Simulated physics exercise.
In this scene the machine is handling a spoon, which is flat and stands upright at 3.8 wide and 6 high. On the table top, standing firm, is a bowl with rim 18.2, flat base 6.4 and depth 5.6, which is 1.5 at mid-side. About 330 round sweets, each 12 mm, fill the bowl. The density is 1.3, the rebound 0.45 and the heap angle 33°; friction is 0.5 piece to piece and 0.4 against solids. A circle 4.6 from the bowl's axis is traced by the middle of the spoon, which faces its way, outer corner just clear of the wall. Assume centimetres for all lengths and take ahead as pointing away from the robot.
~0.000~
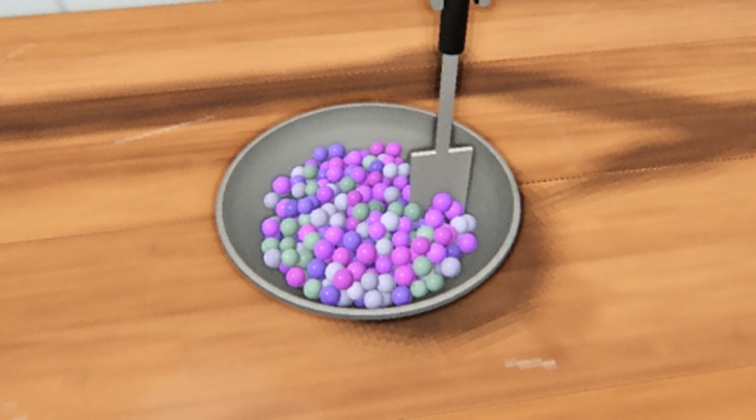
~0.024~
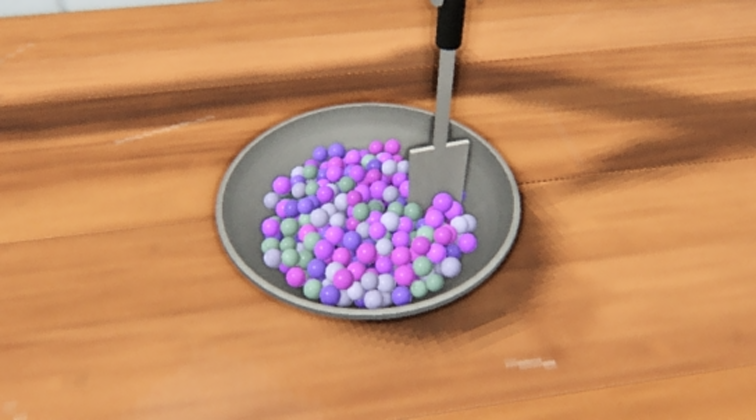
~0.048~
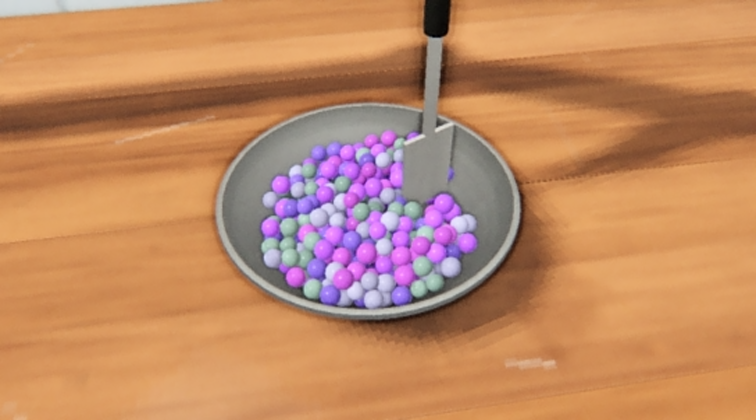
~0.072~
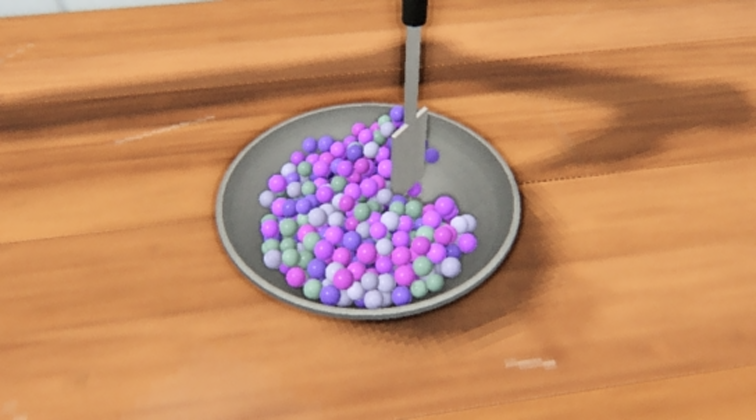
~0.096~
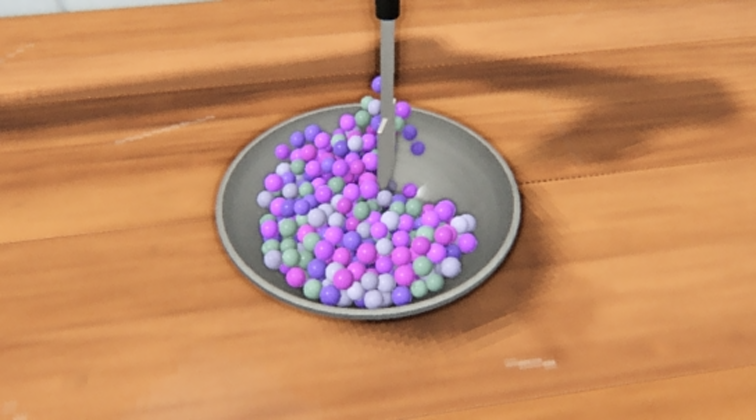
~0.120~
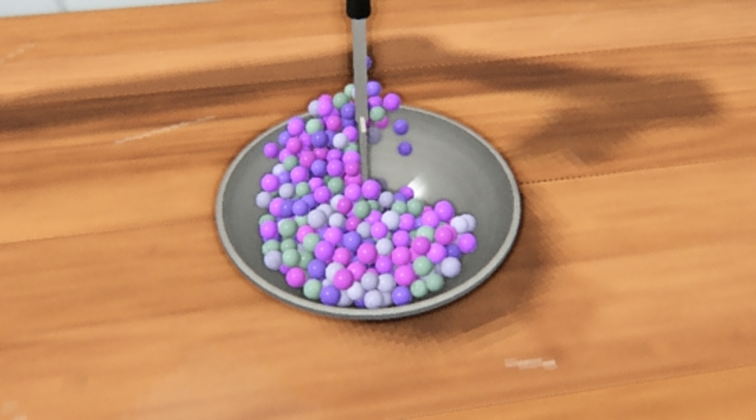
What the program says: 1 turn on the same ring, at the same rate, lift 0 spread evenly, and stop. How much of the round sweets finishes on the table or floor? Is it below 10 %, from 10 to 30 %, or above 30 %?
Above 30 %.
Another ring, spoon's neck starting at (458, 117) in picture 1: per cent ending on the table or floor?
35 %.
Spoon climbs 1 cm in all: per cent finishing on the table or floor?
Around 35 percent of it.
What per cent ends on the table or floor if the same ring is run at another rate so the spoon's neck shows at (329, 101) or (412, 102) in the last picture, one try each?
Some 50 and 15 per cent respectively.
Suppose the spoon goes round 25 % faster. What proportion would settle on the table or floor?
Roughly 45 per cent.
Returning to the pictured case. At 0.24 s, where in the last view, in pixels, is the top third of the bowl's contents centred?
Centre estimate: Approx. (293, 239) px.
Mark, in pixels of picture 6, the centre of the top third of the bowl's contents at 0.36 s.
About (447, 240).
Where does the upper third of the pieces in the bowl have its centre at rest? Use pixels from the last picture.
Centre, approx.: (397, 172).
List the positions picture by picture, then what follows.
The spoon neck at (444, 132), 0° round; upper third of the load around (363, 212), from x 270 to 465, top at y 150; 326 in the bowl, in the first frame.
The spoon neck at (441, 126), 6° round; upper third of the load around (365, 212), from x 270 to 465, top at y 145, in the second frame.
The spoon neck at (430, 114), 24° round; upper third of the load around (369, 206), from x 270 to 465, top at y 140, in the third frame.
The spoon neck at (411, 102), 45° round; upper third of the load around (364, 195), from x 270 to 465, top at y 115, in the fourth frame.
The spoon neck at (387, 96), 66° round; upper third of the load around (354, 190), from x 265 to 465, top at y 85, in the fifth frame.
The spoon neck at (361, 95), 86° round; upper third of the load around (341, 177), from x 265 to 465, top at y 65; 325 in the bowl, 1 in flight or on the tool, in the sixth frame.
After 0.24 s, 189° round, highest piece 10 above the table; 286 in the bowl, 2 on the table or floor, 38 in flight or on the tool.
After 0.36 s, 291° round, highest piece 11 above the table; 245 in the bowl, 49 on the table or floor, 32 in flight or on the tool.
After 0.62 s, 0° round, highest piece 6 above the table; 196 in the bowl, 129 on the table or floor, 1 in flight or on the tool.
After 1.32 s, 0° round, highest piece 6 above the table; 196 in the bowl, 130 on the table or floor.
In the end, 196 in the bowl, 130 on the table or floor. That is 40 % on the table or floor.
